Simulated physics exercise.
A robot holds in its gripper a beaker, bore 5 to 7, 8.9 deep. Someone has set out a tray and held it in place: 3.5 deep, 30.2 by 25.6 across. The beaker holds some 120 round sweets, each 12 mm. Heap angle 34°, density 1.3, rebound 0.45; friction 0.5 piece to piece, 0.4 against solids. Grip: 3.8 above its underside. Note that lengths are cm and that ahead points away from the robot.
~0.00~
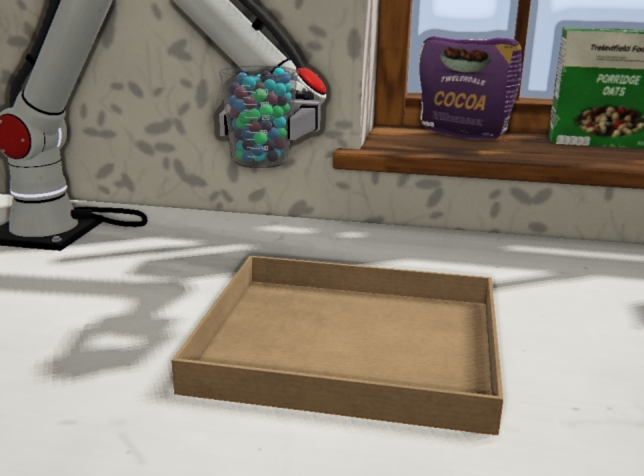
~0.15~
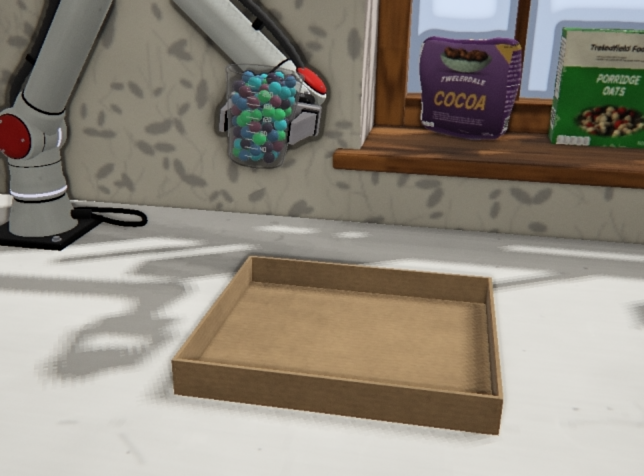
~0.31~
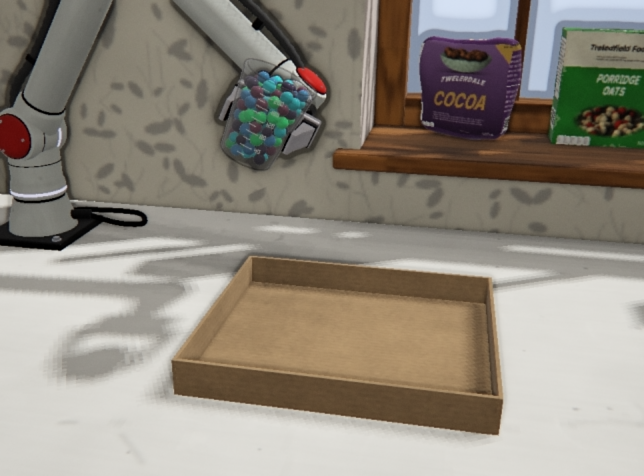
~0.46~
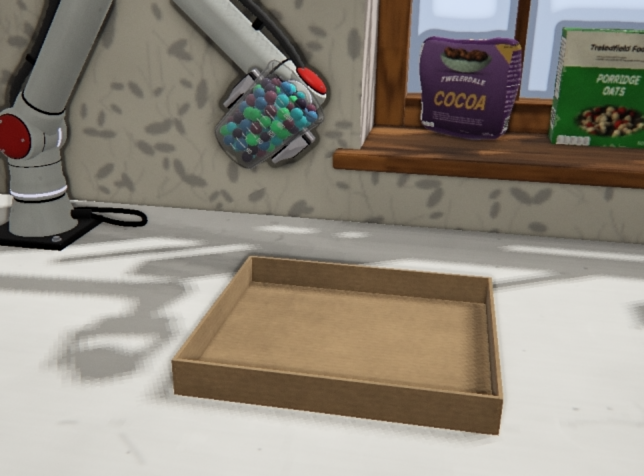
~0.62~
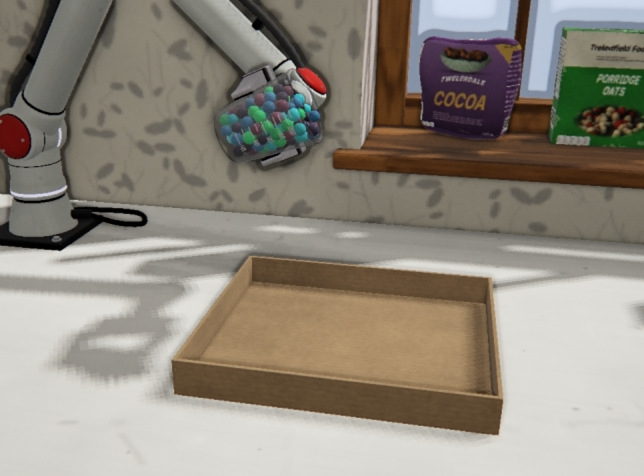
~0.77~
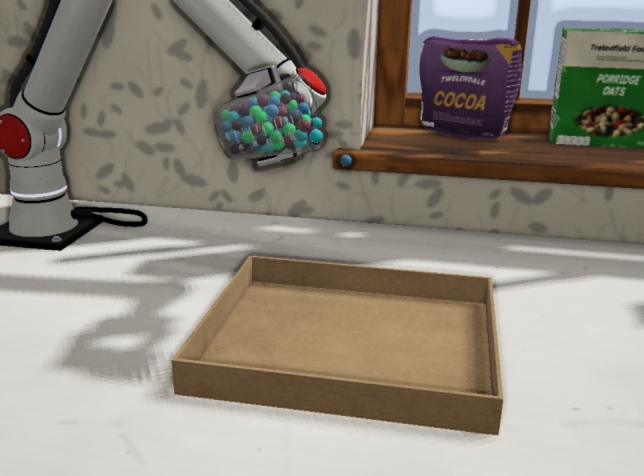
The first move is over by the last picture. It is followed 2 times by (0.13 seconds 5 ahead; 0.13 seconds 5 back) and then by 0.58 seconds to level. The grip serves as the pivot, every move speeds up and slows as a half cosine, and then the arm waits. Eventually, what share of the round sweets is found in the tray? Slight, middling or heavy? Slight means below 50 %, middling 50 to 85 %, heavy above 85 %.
Middling.
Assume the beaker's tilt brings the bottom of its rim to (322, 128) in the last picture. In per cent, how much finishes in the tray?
About 40 %.
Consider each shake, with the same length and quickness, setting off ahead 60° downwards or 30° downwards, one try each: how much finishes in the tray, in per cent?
Estimates, in order: 20 % then 45 %.
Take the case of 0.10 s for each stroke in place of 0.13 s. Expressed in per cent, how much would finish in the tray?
That change gives some 75 percent.
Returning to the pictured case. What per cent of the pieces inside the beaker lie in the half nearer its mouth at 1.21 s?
75 %.
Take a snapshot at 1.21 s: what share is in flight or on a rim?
Roughly 2 per cent.
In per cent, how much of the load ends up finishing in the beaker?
Roughly 25 in a hundred.
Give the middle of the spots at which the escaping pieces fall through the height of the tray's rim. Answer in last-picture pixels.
They come through centred close to (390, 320).
By 1.21 s, tilted 73° forward, highest piece 26 above the table; 65 in the tray, 58 in the beaker, 2 in flight or on a rim.
By 1.65 s, tilted 23° forward, highest piece 27 above the table; 89 in the tray, 33 in the beaker, 3 on the table or floor.
By 2.07 s, level, highest piece 25 above the table; 89 in the tray, 33 in the beaker, 3 on the table or floor.
By 3.12 s, level, highest piece 25 above the table; 89 in the tray, 33 in the beaker, 3 on the table or floor.
Final count, 89 in the tray, 33 in the beaker, 3 on the table or floor. That is 71 % in the tray.
